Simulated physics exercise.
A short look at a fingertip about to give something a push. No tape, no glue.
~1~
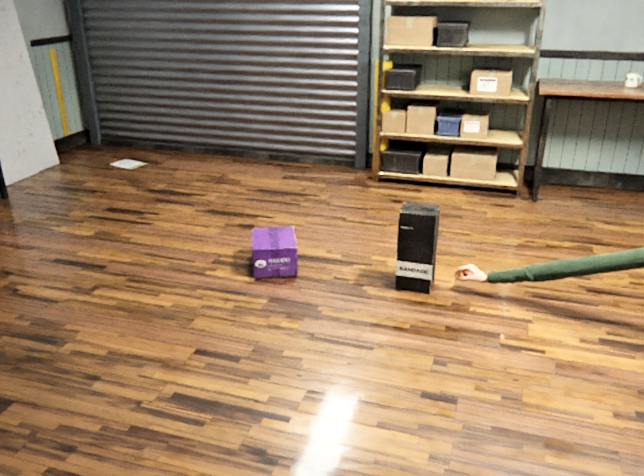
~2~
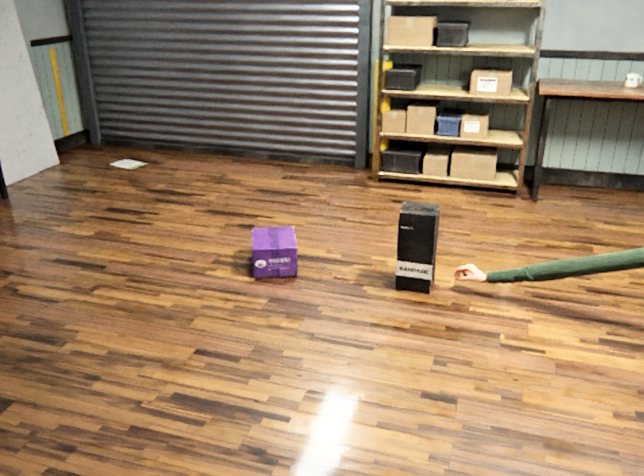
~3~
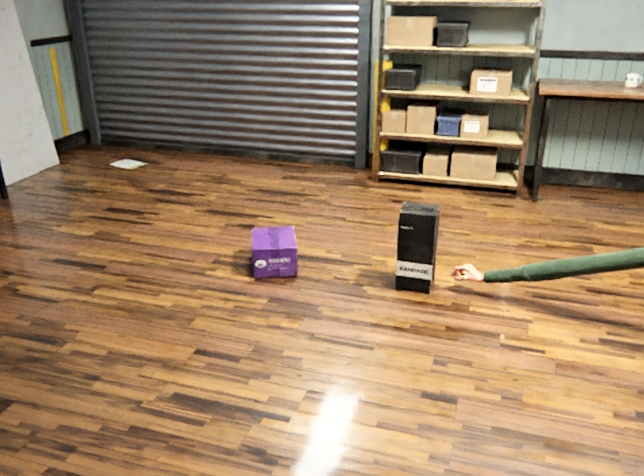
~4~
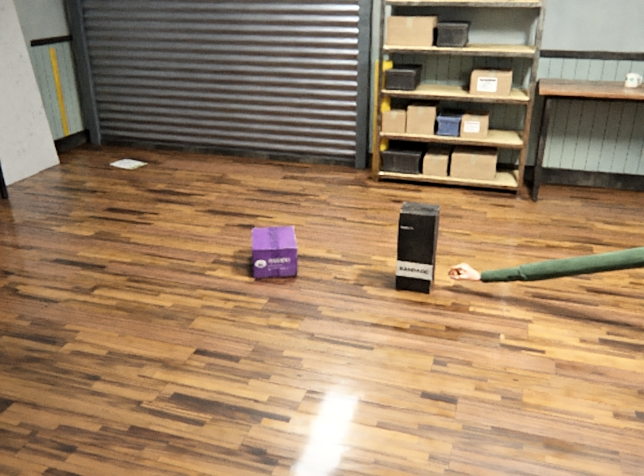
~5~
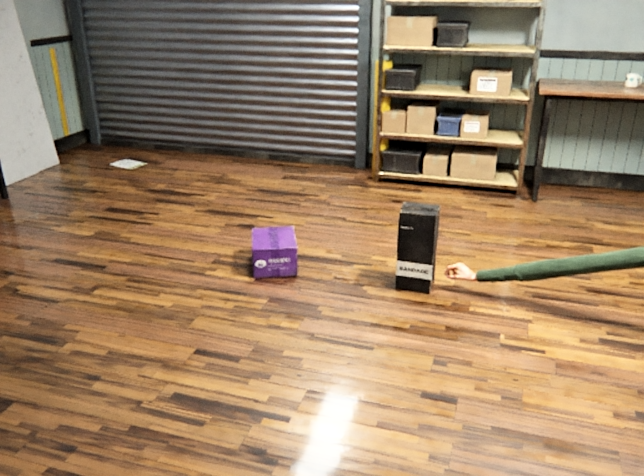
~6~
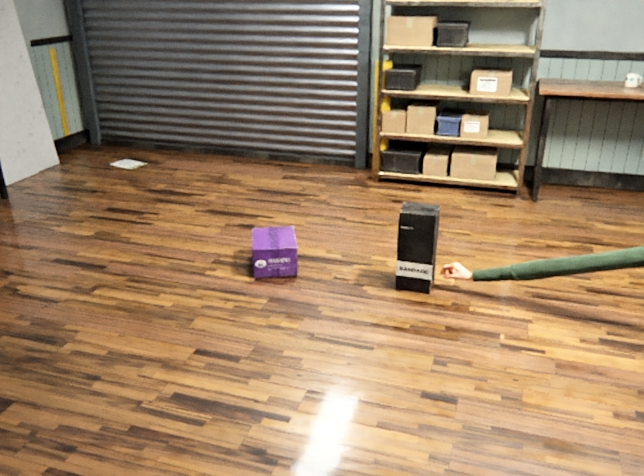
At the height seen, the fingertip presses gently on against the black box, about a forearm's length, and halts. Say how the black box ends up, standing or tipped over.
The black box is still upright.
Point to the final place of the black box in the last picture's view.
Near (358, 241).
Then, 0.40 s on from there, black box shifted a little near (405, 246).
Then, 0.80 s on from there, black box shifted about its own width near (385, 244).
Then, 1.20 s on from there, black box shifted about its own width near (365, 241).
In the end, moved from the start, black box. At the end, from the last picture's camera, black box near (358, 241).
